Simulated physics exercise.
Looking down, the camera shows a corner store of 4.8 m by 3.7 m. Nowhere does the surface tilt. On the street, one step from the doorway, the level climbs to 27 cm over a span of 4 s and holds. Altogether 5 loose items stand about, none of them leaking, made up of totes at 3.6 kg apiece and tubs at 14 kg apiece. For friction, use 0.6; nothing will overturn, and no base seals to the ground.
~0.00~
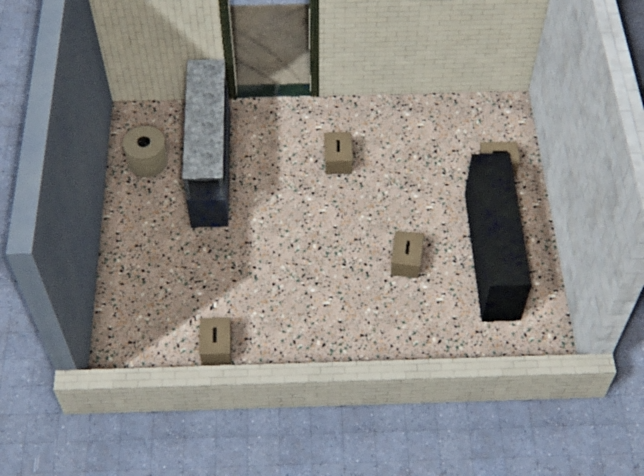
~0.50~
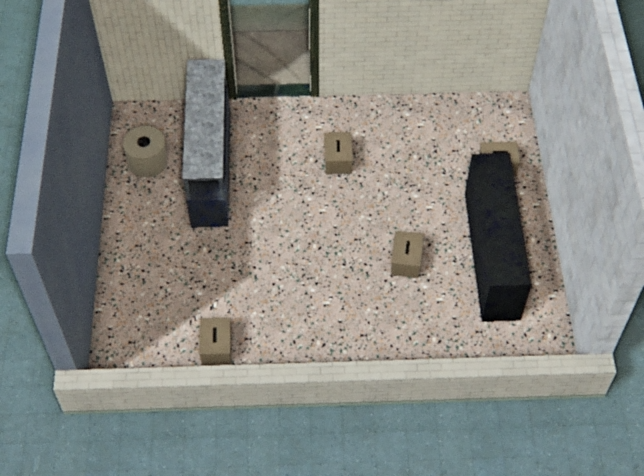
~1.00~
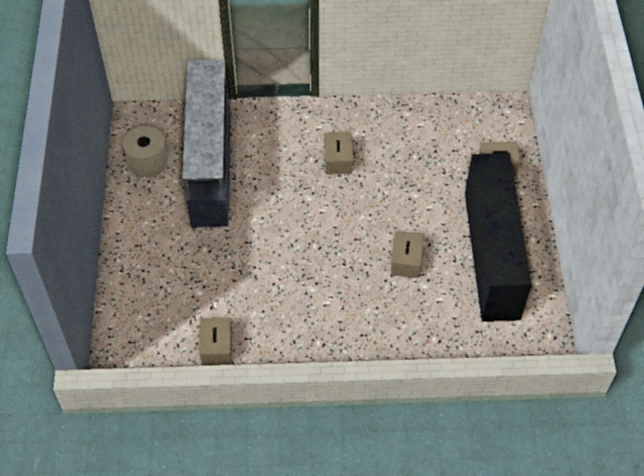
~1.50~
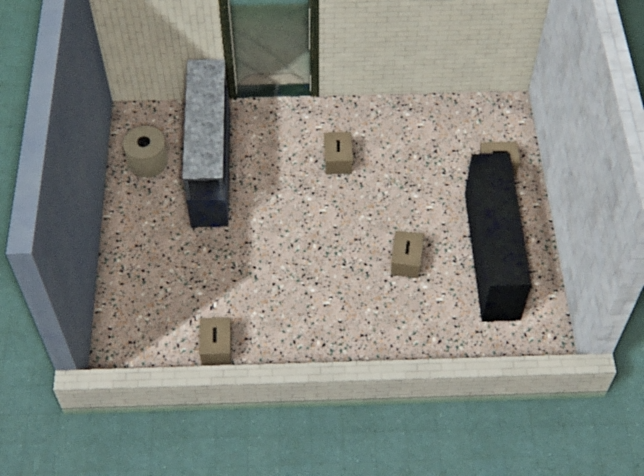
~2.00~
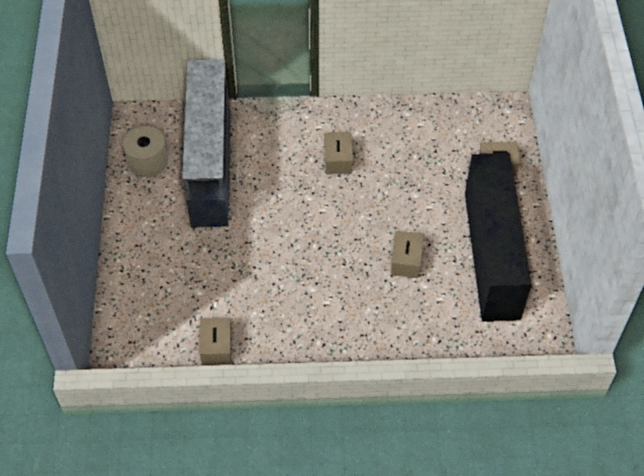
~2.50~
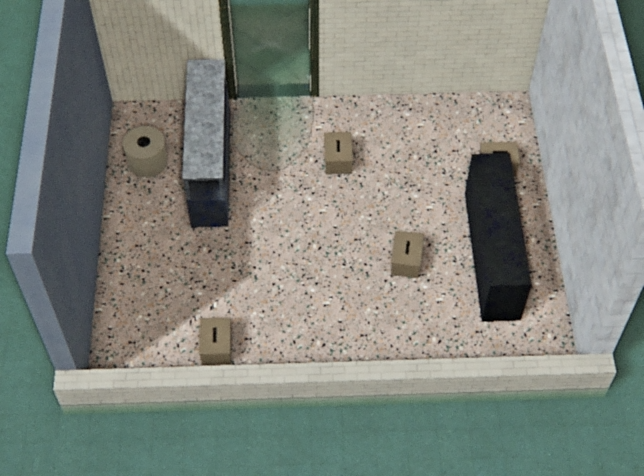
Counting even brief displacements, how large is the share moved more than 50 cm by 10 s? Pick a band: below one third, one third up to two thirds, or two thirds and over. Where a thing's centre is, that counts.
The share is two thirds and over.
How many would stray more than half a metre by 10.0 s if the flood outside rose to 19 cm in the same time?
So the tally would be 2.
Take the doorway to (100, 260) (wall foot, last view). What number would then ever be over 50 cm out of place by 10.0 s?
Then the count would be 3.
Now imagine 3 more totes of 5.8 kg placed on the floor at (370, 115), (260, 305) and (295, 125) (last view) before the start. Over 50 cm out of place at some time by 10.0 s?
In the same order as the question: Not as far, farther, farther.
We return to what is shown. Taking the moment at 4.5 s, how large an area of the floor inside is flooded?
I'd put it close to 7.5 m2.
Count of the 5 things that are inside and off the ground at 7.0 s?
Count: 3.
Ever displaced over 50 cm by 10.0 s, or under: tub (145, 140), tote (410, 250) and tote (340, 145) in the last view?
In that order: Below the mark, above the mark, above the mark.
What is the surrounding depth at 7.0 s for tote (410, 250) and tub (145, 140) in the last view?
Depth approx. 7 cm / 1 cm.
After 3.5 s 0 of 5 are over 50 cm from their spots; 0 afloat.
After 4.5 s 1 of 5 are over 50 cm from their spots; 0 afloat.
After 7.0 s 3 of 5 are over 50 cm from their spots; 3 afloat.
After 10.0 s 4 of 5 are over 50 cm from their spots, and 4 have been at some point; 4 afloat.
